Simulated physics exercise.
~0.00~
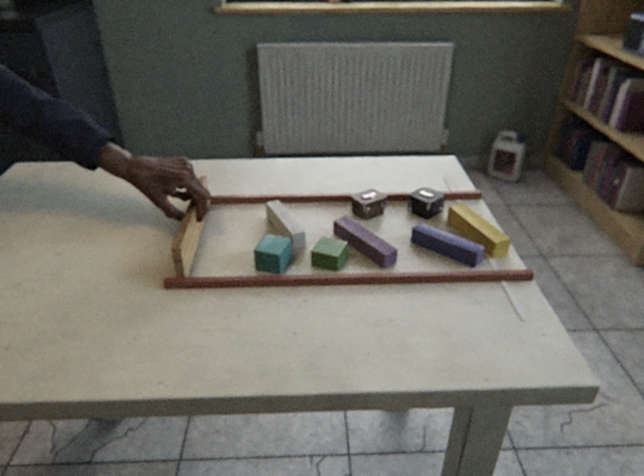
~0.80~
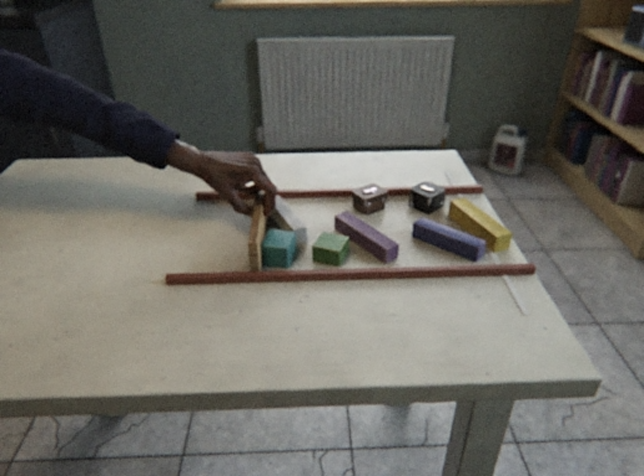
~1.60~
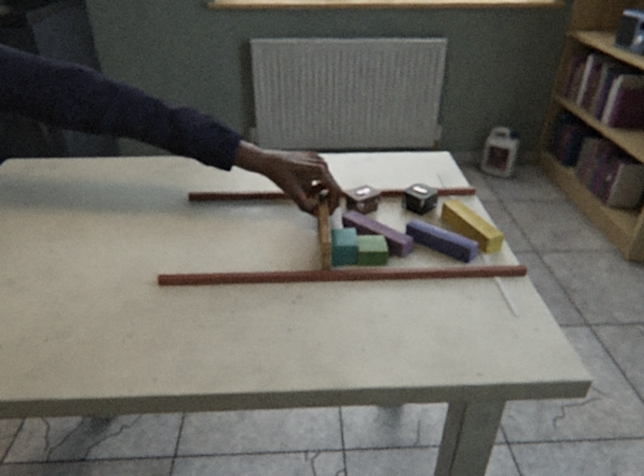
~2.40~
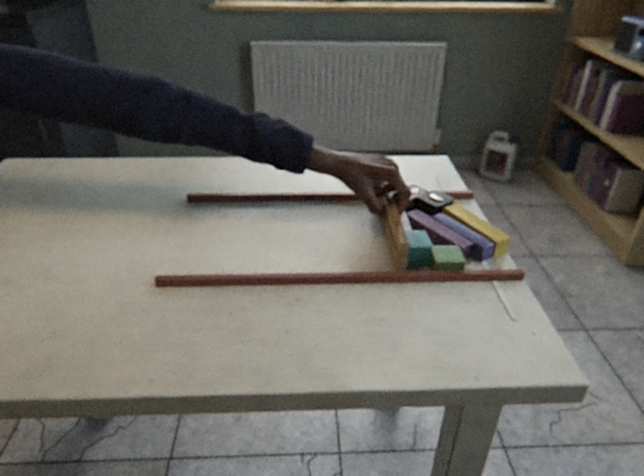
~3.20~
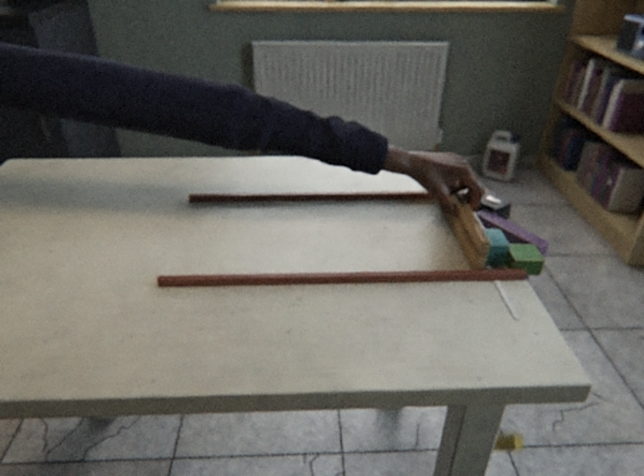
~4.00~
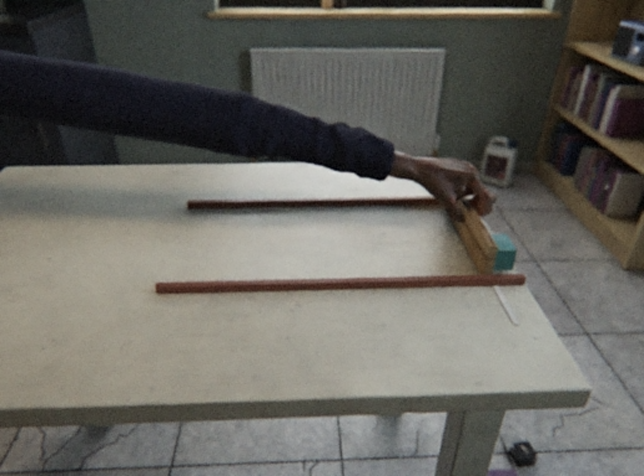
A hand slides a board right between two rails, pushing most blocks off the table's end.
